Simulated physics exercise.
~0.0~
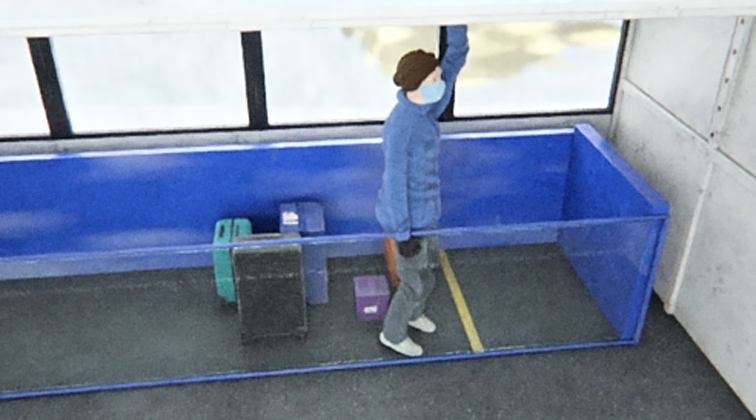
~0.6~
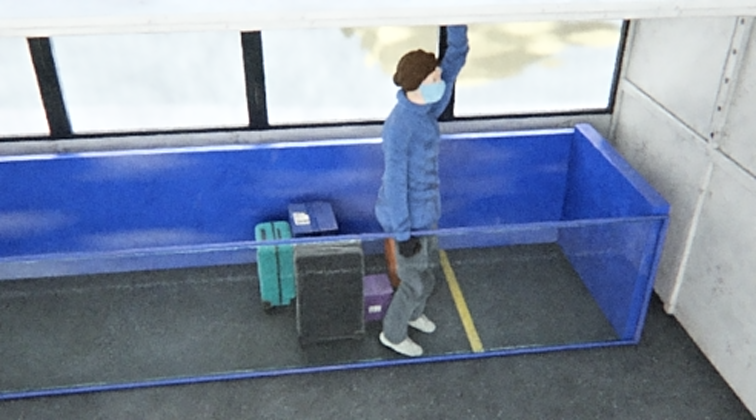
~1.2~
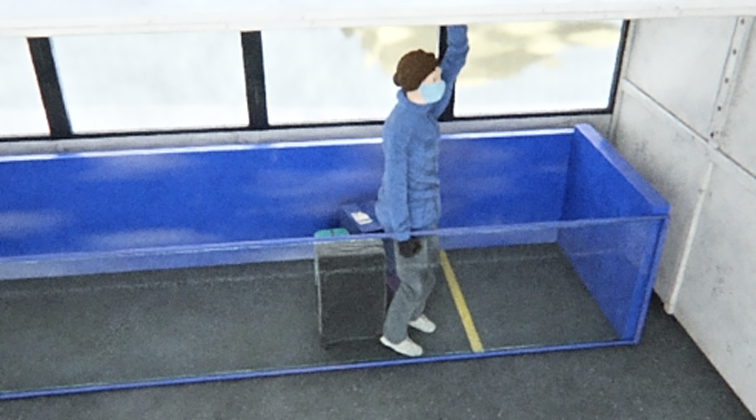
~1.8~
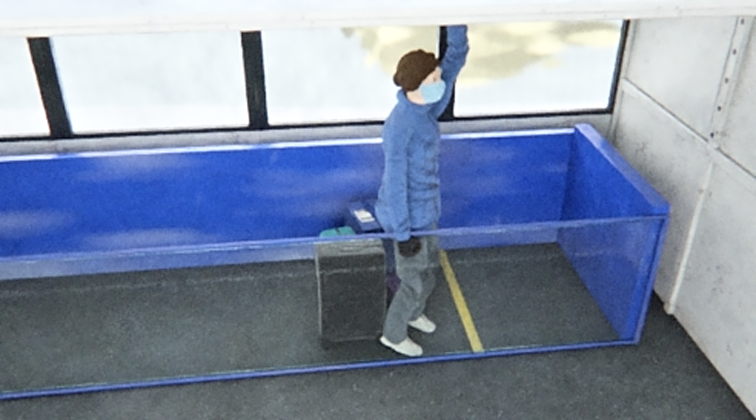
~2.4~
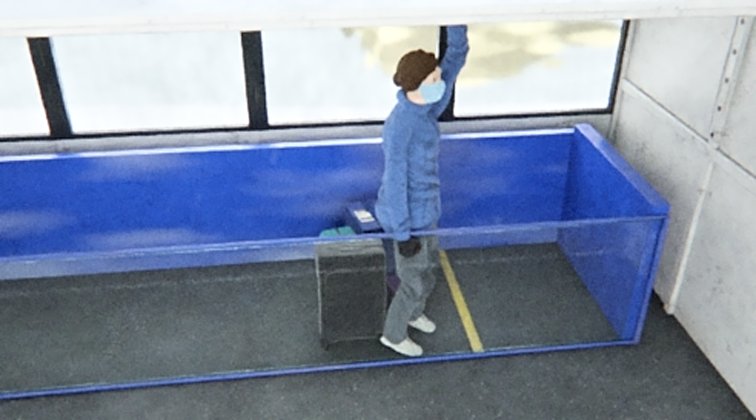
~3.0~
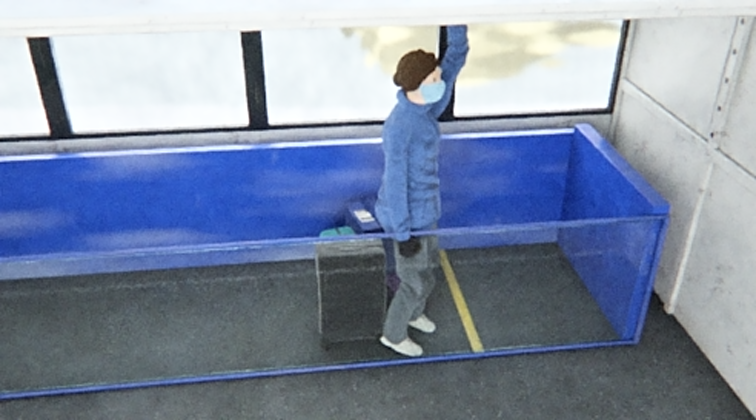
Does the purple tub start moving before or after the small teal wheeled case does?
The purple tub starts moving after the small teal wheeled case, which is already rolling right while the tub stays put.
